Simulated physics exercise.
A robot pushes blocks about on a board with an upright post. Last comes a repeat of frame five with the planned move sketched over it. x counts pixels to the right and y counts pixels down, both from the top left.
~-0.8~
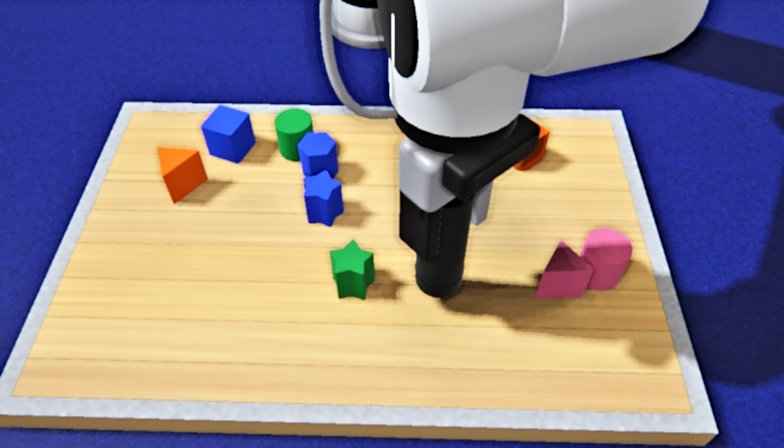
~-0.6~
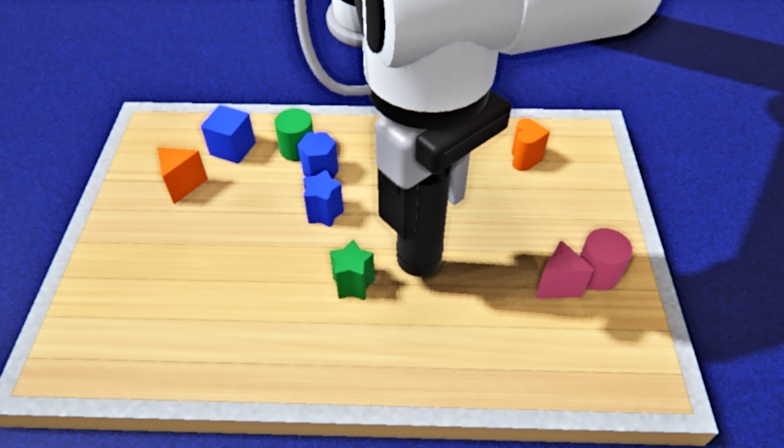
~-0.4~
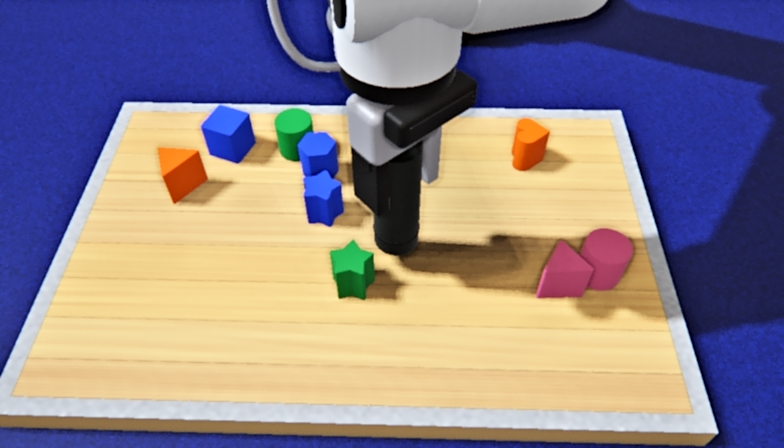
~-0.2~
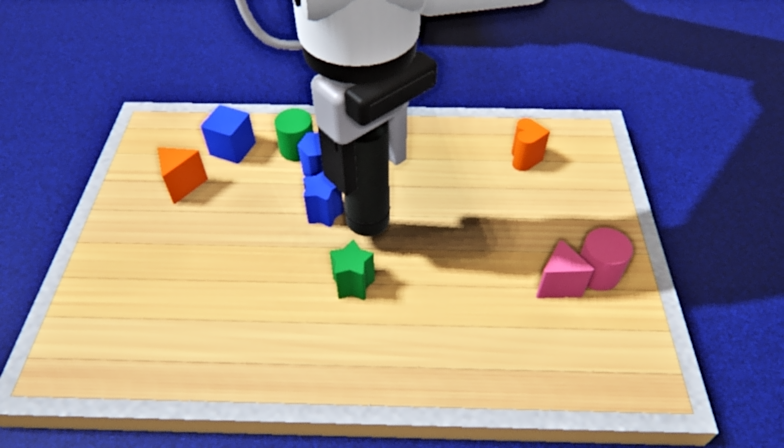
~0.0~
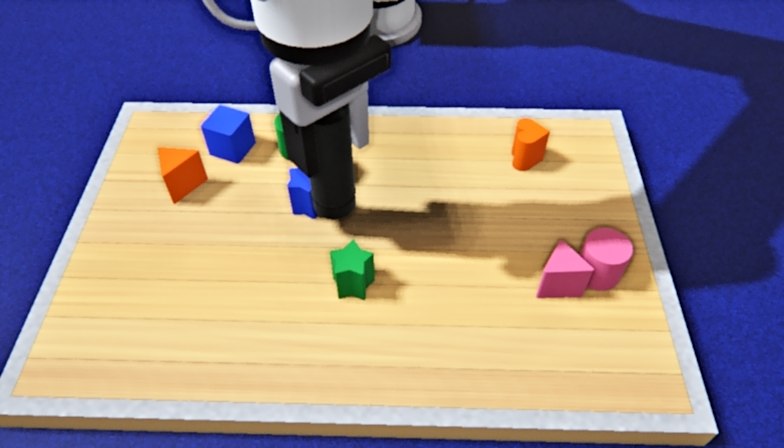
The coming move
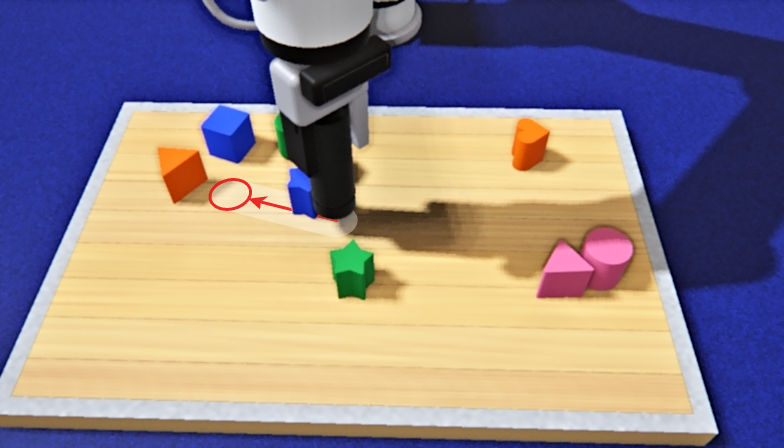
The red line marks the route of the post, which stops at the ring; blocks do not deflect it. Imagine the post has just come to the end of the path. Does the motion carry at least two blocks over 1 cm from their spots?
No, that is not how it ends up.
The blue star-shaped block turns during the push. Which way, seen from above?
Looking down, it rotates clockwise.
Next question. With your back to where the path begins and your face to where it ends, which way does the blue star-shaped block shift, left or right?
It shifts to the right.
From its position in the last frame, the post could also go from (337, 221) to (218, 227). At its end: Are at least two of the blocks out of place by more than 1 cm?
In short: No.
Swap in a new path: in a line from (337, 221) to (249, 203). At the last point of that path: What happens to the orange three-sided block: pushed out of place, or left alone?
The answer is that it remains undisturbed.
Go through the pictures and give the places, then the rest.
Lower end of the post at (438, 280), tops of blocks, orange three-sided block at (173, 157), blue square piece at (225, 119), blue star-shaped block at (320, 185), in the first frame.
Post at (419, 259), blocks as before, in the second frame.
Post at (396, 239), blocks as before, in the third frame.
Post at (368, 221), blocks as before, in the fourth frame.
Post at (335, 205), orange three-sided block at (173, 157), blue square piece at (225, 119), blue star-shaped block at (305, 177), in the fifth frame.
The drawn path runs in a line from (337, 221) to (230, 194).
On the path given first. One third of the way, post at (297, 196); blue star-shaped block at (270, 166).
Two thirds of the way, post at (261, 187); blue star-shaped block at (240, 154), turned 15° clockwise.
At the end, post at (226, 178); orange three-sided block not moved; blue square piece at (224, 117); blue star-shaped block at (216, 142), turned 40° clockwise.
